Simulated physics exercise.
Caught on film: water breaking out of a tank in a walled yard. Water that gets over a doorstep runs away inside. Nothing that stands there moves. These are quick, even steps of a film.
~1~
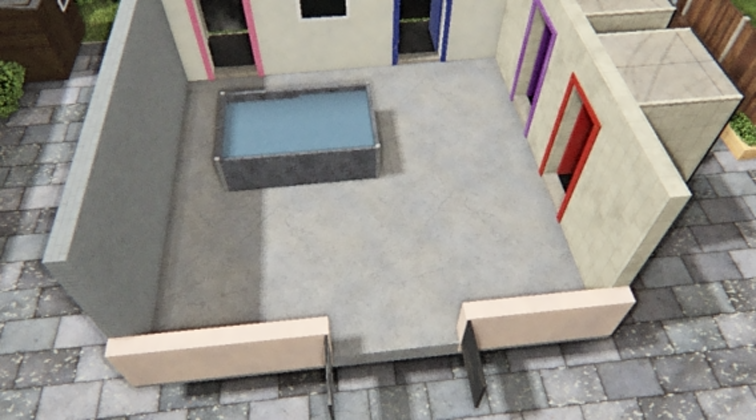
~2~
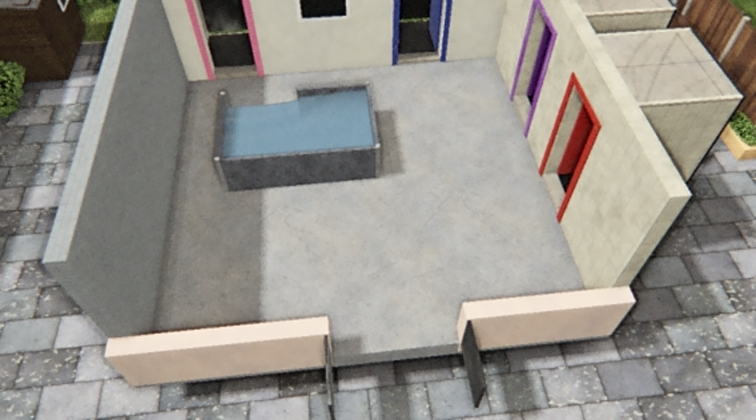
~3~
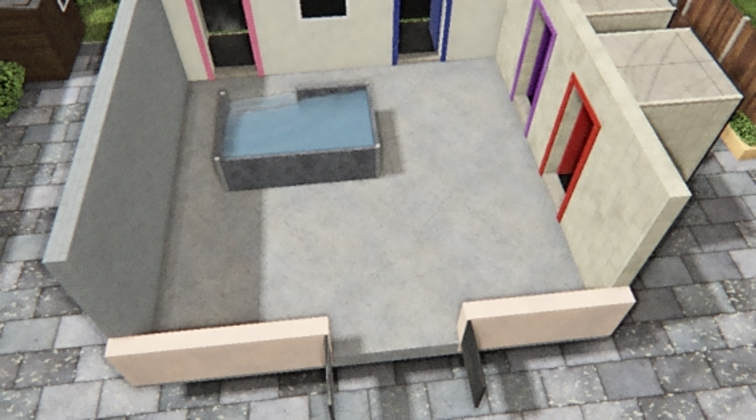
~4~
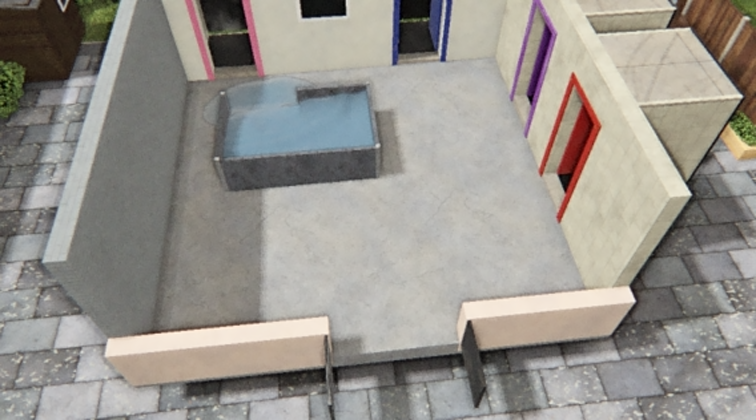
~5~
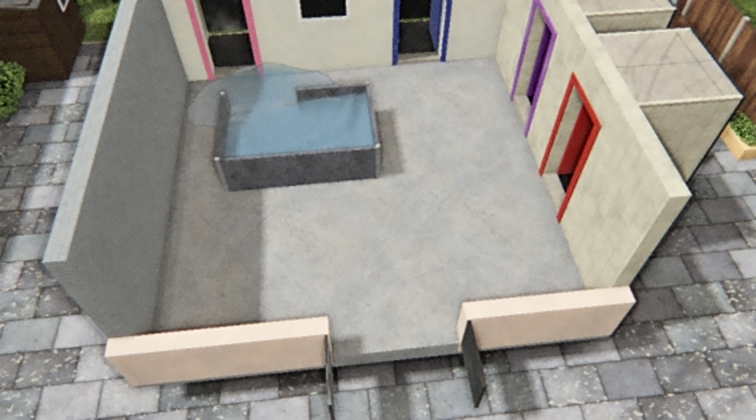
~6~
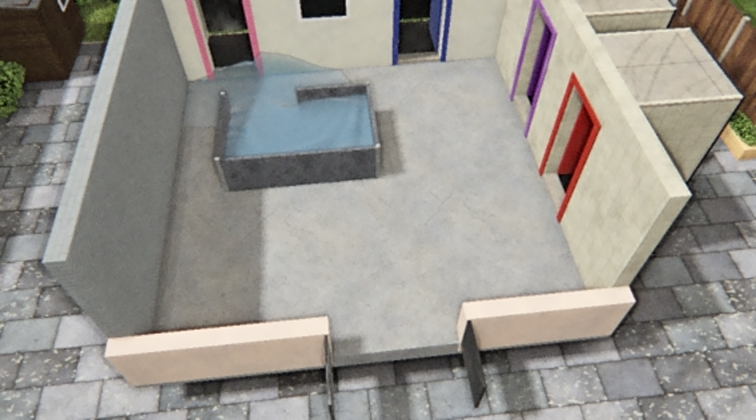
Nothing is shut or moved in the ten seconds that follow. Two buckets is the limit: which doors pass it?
In the end: The red door holds within the limit; the blue door holds within the limit; the pink door floods; the purple door holds within the limit.
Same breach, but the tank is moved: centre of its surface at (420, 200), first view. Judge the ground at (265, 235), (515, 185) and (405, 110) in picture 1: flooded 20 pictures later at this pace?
One after the other: No water, free of water, wet.
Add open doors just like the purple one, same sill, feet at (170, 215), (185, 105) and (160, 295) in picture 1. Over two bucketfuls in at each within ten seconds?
One after the other: Lets less in, goes over, takes less.
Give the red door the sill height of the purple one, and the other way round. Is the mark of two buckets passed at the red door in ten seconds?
Then: Red door holds.
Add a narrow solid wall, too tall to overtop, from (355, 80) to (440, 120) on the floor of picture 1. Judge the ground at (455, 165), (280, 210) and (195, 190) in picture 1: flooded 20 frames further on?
One after the other: Under water, dry, awash.
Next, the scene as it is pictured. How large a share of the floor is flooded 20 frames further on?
Some 50 per cent.
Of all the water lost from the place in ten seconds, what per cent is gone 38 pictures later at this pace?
About 85 per cent.
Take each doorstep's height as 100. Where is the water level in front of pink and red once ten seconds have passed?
About 80 and 30 per cent.
A moment on, water covers 15 % of the floor; the red door not reached, the blue door not reached, the pink door far over two buckets in, the purple door not reached.
Next, water covers 30 % of the floor; the red door not reached, the blue door wet at the sill, nothing in, the pink door far over two buckets in, the purple door not reached.
Then, water covers 50 % of the floor; the red door not reached, the blue door wet at the sill, nothing in, the pink door far over two buckets in, the purple door wet at the sill, nothing in.
Later, water covers 75 % of the floor; the red door wet at the sill, nothing in, the blue door wet at the sill, nothing in, the pink door far over two buckets in, the purple door wet at the sill, nothing in.
In the end, water covers 95 % of the floor; the red door wet at the sill, nothing in, the blue door wet at the sill, nothing in, the pink door far over two buckets in, the purple door wet at the sill, nothing in.
